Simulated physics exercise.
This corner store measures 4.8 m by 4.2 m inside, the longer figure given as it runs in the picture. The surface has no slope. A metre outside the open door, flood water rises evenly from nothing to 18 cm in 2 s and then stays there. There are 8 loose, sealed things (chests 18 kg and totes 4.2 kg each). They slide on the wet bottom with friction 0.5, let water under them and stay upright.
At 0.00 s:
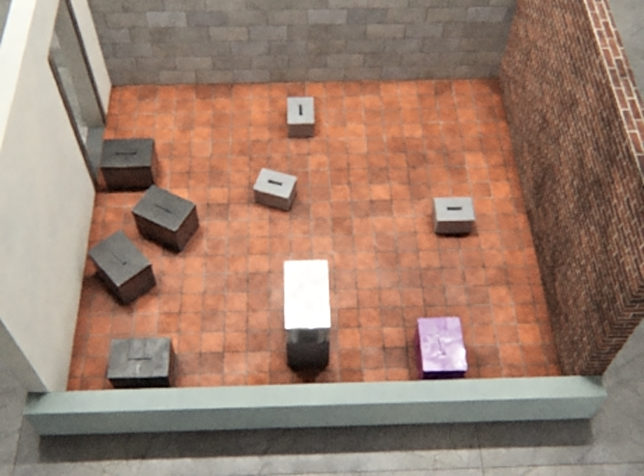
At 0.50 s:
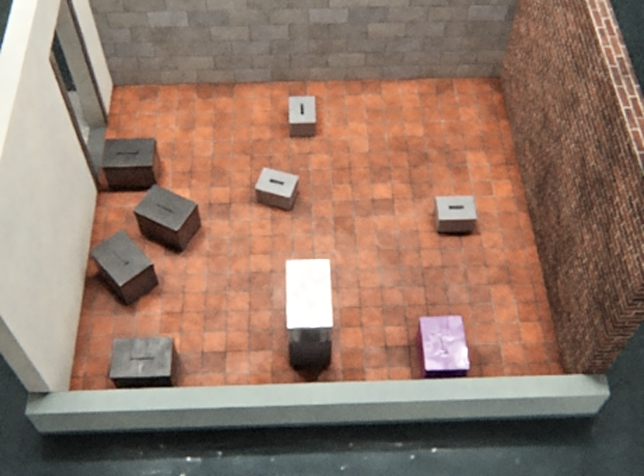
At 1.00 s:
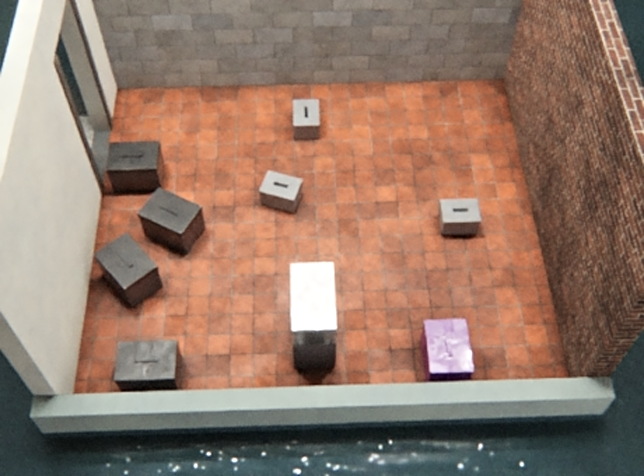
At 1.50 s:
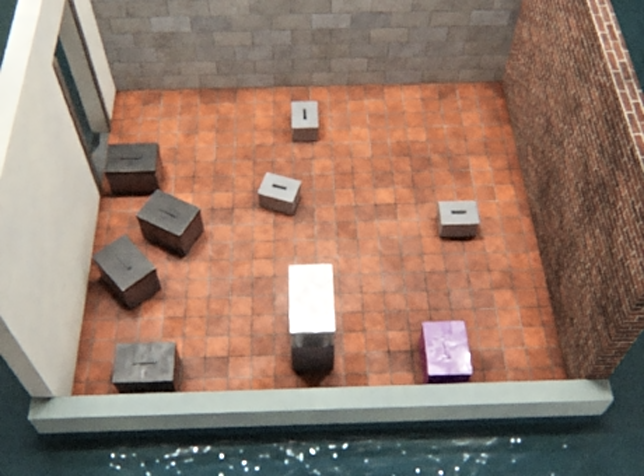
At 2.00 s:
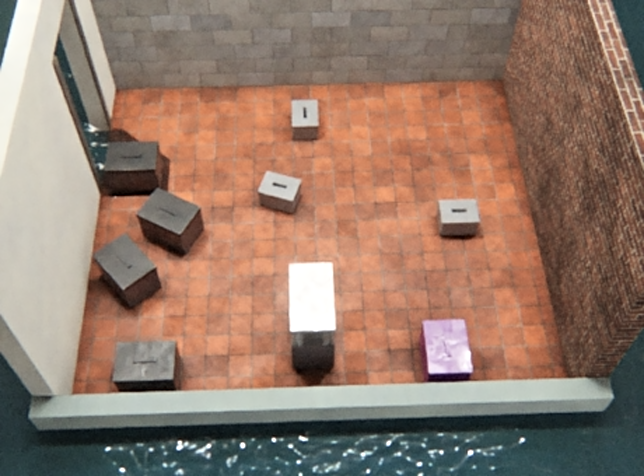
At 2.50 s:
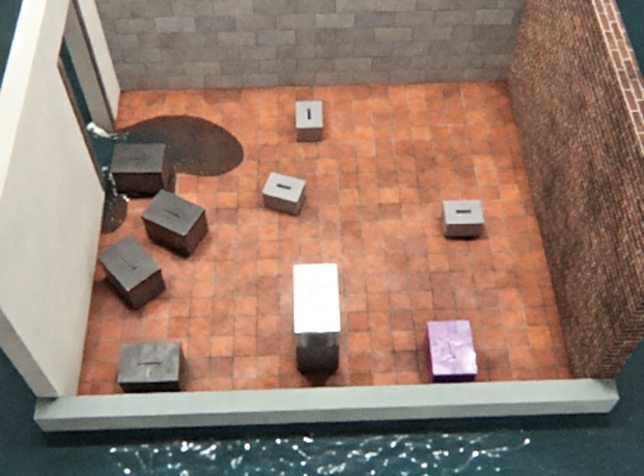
A small room with a terracotta tile floor, a grey block back wall, a brick right wall and a pale left wall is seen from high in front. Four dark chests stand along the left, three light grey boxes farther back, a white-topped block front centre and a purple chest front right. As the view shifts slightly, dark water rises outside, then spreads through the left doorway across the floor.
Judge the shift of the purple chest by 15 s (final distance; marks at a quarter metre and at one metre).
The purple chest moves a short way.
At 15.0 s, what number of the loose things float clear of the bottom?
3 of them.
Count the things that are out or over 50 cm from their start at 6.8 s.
2 of them.
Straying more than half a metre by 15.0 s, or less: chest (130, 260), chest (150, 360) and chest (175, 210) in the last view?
In that order: Under, under, short of it.
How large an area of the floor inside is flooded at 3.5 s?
About 5.0 m2.
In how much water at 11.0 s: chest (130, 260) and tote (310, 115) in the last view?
About 2 and 9 cm.
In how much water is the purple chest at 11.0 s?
Roughly 6 cm.
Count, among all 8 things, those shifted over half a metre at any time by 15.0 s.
That makes 4.
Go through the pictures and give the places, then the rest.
The purple chest at (442, 344), on the bottom; water covers 0.0 m2; 0 of 8 have shifted, in the first picture.
The purple chest at (444, 343) rests on the ground; water covers 0.0 m2; 0 of 8 have shifted, in the second picture.
The purple chest at (449, 345), on the bottom; 0.0 m2 under water; 0 of 8 have shifted, in the third picture.
The purple chest at (447, 348), on the bottom; 0.0 m2 under water; 0 of 8 have shifted, in the fourth picture.
The purple chest at (447, 346) rests on the ground; water covers 0.3 m2; 0 of 8 have shifted, in the fifth picture.
The purple chest at (452, 347) rests on the ground; water covers 1.1 m2; 0 of 8 have shifted, in the sixth picture.
After 3.5 s the purple chest is near (452, 347), 0.0 m from its start, aground; 0 afloat.
After 6.8 s the purple chest is near (452, 347), 0.0 m from its start, aground; 1 afloat.
After 11.0 s the purple chest is near (452, 347), 0.0 m from its start, aground; 2 afloat.
After 15.0 s the purple chest is near (388, 328), 0.6 m from its start, afloat; 3 afloat.
